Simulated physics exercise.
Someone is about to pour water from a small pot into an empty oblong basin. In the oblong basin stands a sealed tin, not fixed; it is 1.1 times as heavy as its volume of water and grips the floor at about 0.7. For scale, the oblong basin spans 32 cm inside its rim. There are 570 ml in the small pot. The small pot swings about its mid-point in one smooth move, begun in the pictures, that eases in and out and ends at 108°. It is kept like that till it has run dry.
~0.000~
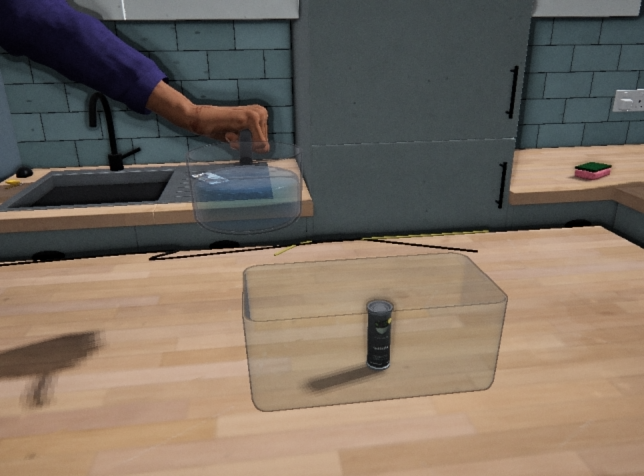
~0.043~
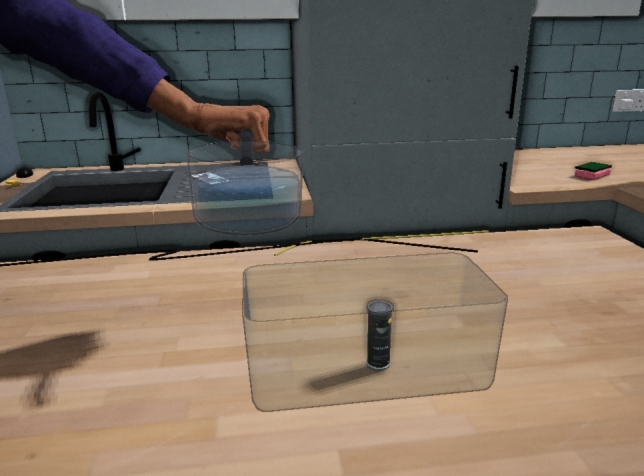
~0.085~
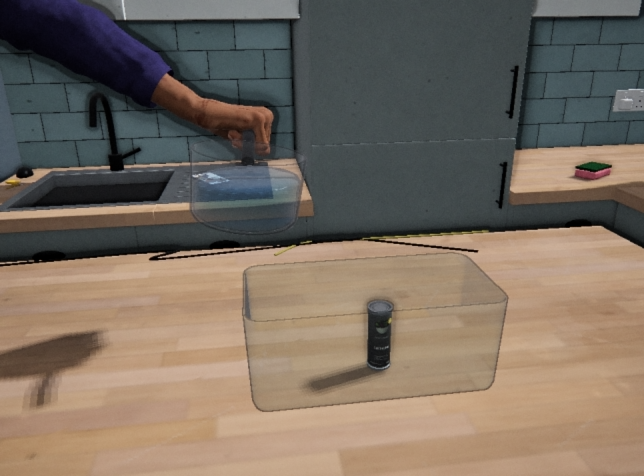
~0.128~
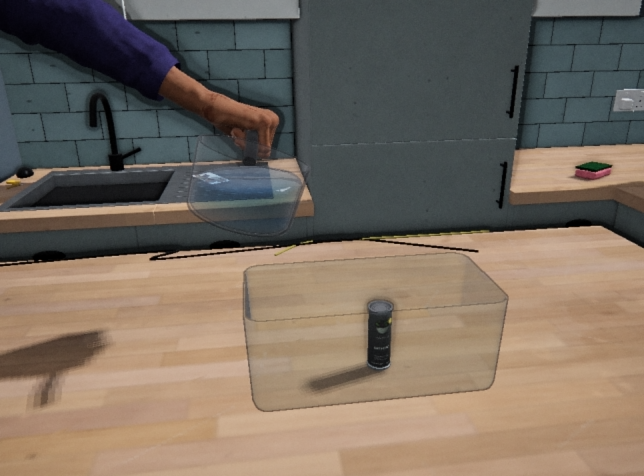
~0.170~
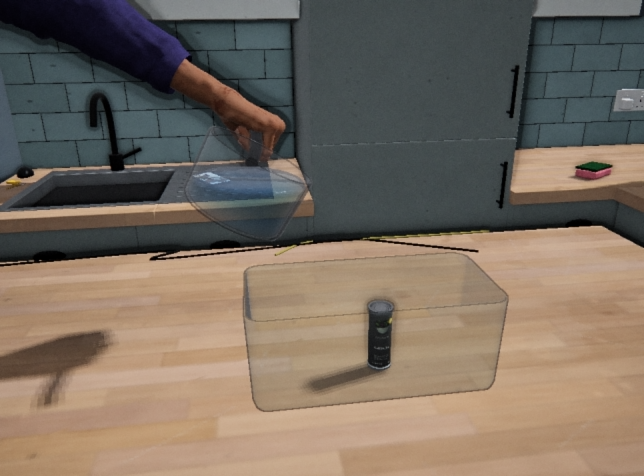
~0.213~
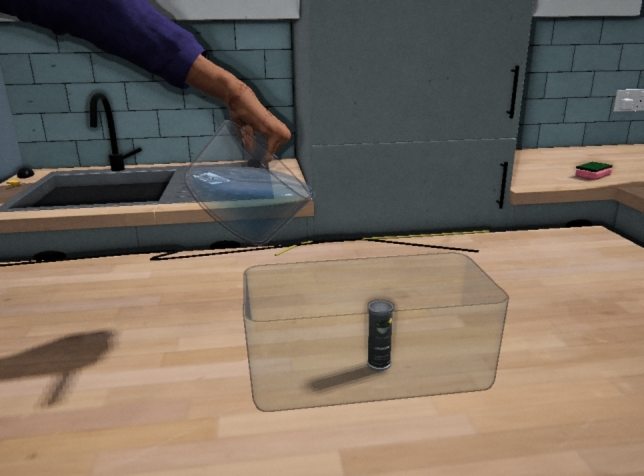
A hand in a purple sleeve held a small clear pot of bluish water above the wooden counter, then tilted it steadily toward the right, near a see-through oblong basin with a dark tin standing inside.
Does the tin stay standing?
The tin stays up.
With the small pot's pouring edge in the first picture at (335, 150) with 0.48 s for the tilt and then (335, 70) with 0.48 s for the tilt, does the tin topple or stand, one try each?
First it topples; then it remains upright.
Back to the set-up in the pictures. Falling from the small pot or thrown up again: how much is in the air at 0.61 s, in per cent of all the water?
Some 7 per cent.
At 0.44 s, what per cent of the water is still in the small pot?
Some 26 per cent.
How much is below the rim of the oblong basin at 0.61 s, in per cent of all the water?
Near 86 in a hundred.
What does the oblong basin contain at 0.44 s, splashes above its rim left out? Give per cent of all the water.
Near 28 in a hundred.
After 0.44 s the tilt is 106° and 26 per cent is still to pour; the tin stands where it began.
After 0.61 s the tilt is 108° and 6 per cent is still to pour; the tin stands where it began.
After 0.79 s the tilt is 108° and 0 per cent is still to pour; the tin stands where it began.
After 0.98 s the tilt is 108° and 0 per cent is still to pour; the tin stands where it began.
In the end the tin stands where it began.
